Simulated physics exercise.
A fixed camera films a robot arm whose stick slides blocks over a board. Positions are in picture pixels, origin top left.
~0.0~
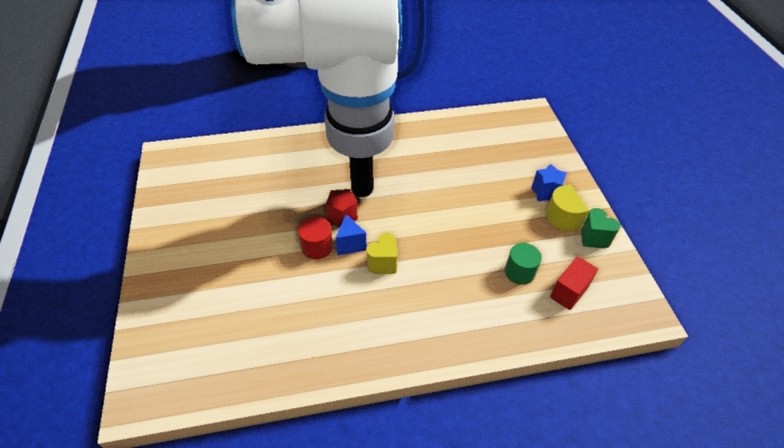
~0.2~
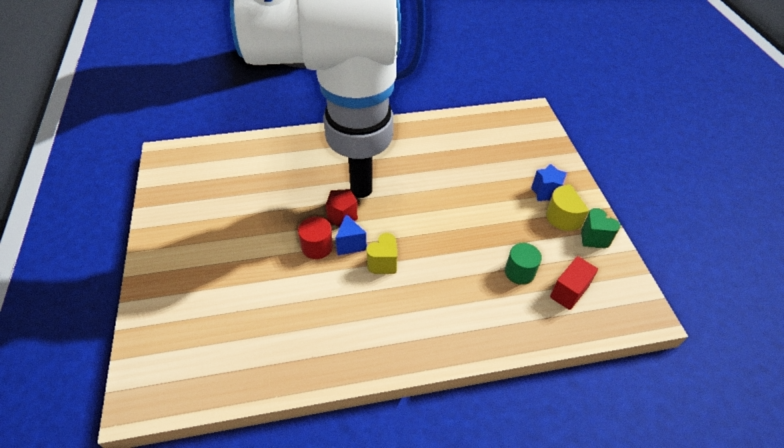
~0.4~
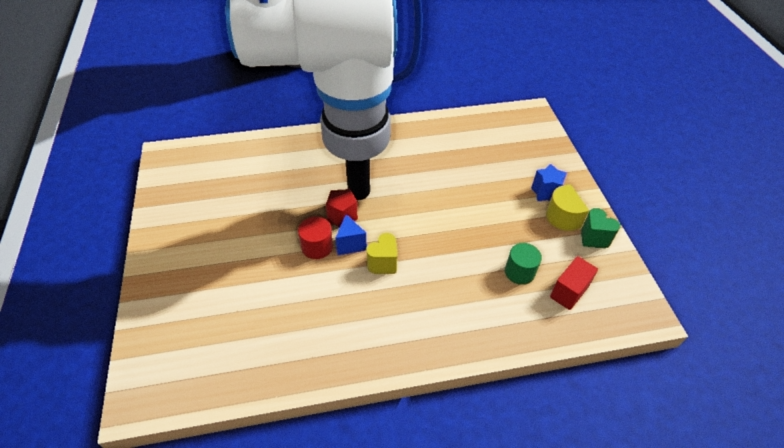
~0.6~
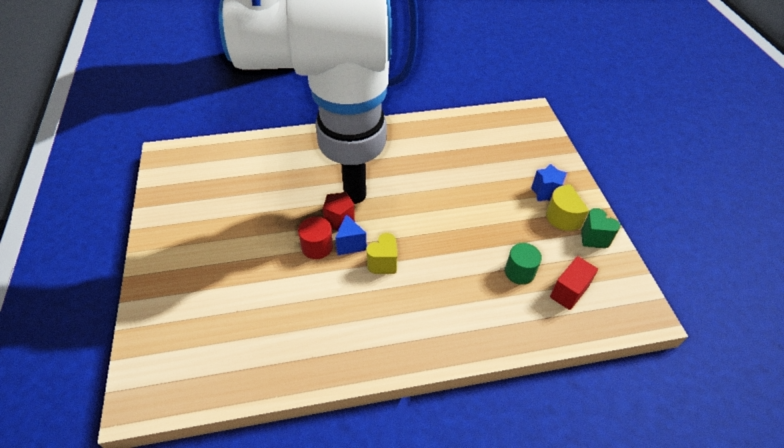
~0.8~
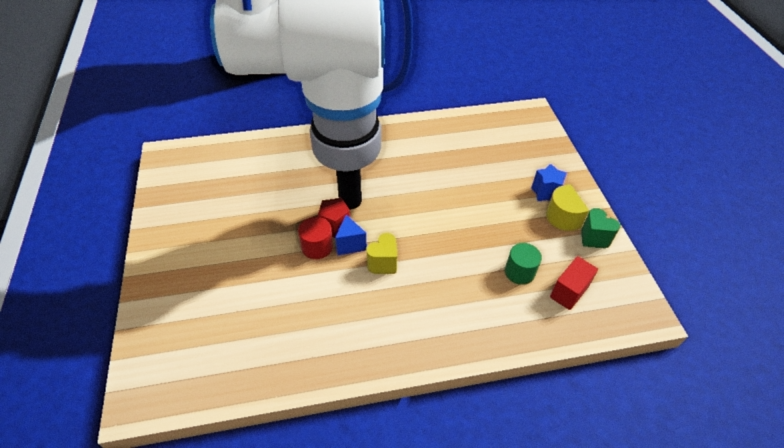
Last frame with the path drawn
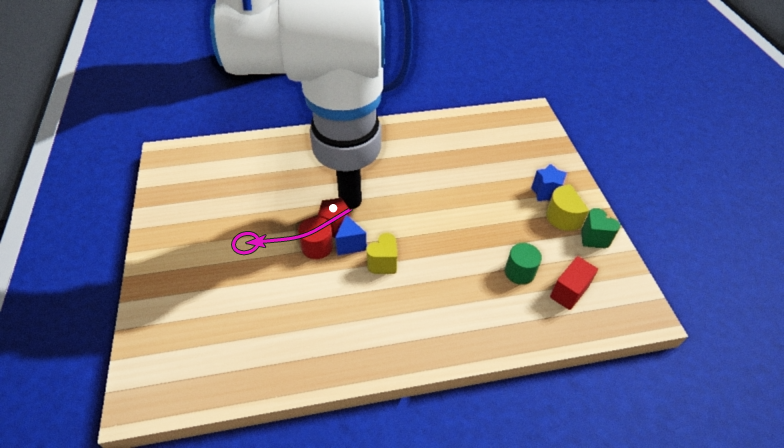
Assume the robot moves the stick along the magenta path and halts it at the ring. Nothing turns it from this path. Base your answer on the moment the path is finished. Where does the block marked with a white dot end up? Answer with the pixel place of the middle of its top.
It should be at (285, 242) by then.
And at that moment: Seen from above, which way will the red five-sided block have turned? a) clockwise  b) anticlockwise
My answer is option b.
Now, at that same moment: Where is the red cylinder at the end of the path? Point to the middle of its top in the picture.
Its top middle: (297, 267).
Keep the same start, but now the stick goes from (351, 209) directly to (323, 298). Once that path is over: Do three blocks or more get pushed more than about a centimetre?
I expect so.
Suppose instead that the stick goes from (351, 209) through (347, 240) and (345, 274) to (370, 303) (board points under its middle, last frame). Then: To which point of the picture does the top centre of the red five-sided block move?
My best guess is (315, 241).
The drawn path runs from (351, 209) by way of (321, 227) and (285, 239) to (246, 243); the dot is on the red five-sided block.
What follows on the original path. One third of the way, stick (319, 221); red cylinder (299, 255); red five-sided block (307, 230), turned 30° anticlockwise.
Two thirds of the way, stick (283, 233); red cylinder (297, 267); red five-sided block (285, 242), turned 80° anticlockwise.
At the end, stick (244, 236); red cylinder (297, 267); red five-sided block (285, 242), turned 80° anticlockwise; blue triangular block not moved.
